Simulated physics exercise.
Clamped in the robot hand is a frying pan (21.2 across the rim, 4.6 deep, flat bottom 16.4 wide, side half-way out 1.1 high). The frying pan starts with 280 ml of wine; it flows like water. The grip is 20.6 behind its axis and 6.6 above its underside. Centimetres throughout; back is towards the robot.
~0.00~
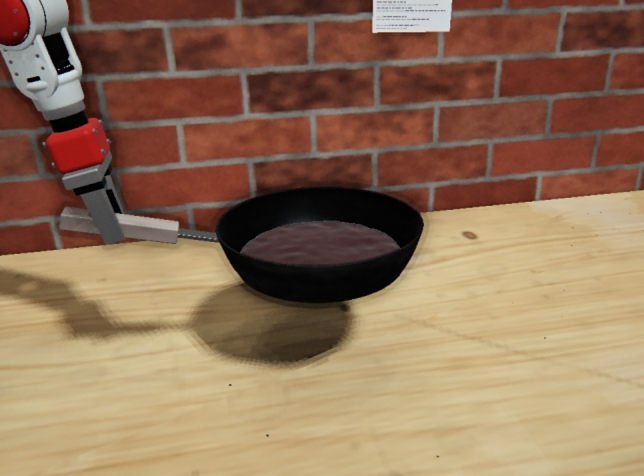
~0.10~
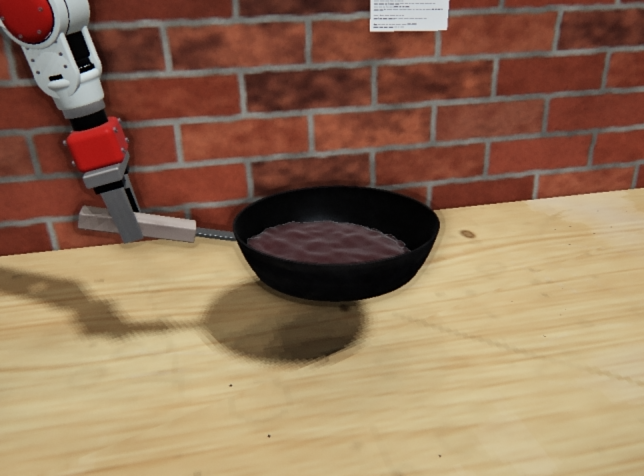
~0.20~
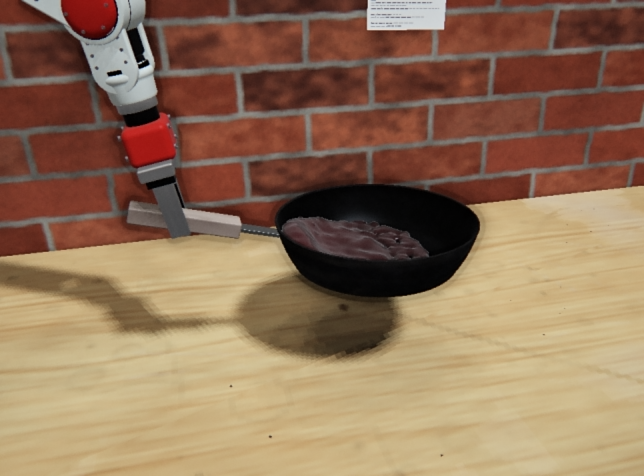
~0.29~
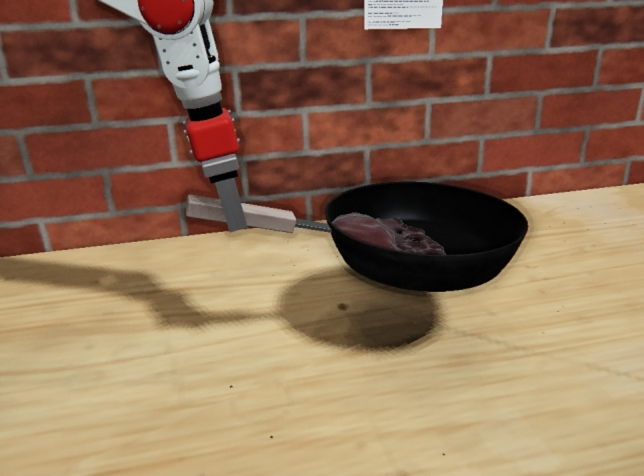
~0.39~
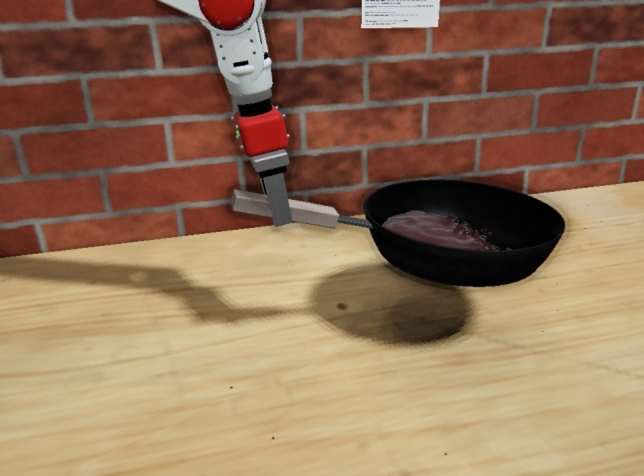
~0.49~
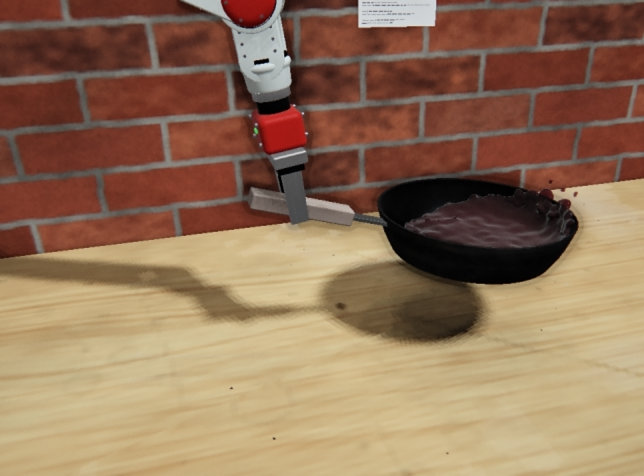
Dark red liquid sloshing in a black frying pan as a robot arm moves it right above a wooden surface, droplets rising at the right rim.
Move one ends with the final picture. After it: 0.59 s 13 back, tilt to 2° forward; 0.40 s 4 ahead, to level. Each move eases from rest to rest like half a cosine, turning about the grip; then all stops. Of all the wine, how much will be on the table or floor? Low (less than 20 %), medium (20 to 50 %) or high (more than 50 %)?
A medium share, 20 to 50 %, ends on the table or floor.
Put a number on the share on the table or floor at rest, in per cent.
Near 30 %.
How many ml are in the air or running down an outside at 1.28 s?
Some 0 ml.
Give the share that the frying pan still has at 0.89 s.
Near 70 %.
By 0.89 s, tilted 2° forward, liquid up to 17 above the table; 190 ml in the frying pan, 85 ml on the table or floor.
By 1.28 s, level, liquid up to 16 above the table; 190 ml in the frying pan, 85 ml on the table or floor.
By 1.68 s, level, liquid up to 16 above the table; 190 ml in the frying pan, 90 ml on the table or floor.
By 2.48 s, level, liquid up to 14 above the table; 185 ml in the frying pan, 90 ml on the table or floor.
Final state, 185 ml in the frying pan, 90 ml on the table or floor. That is 32 % on the table or floor.
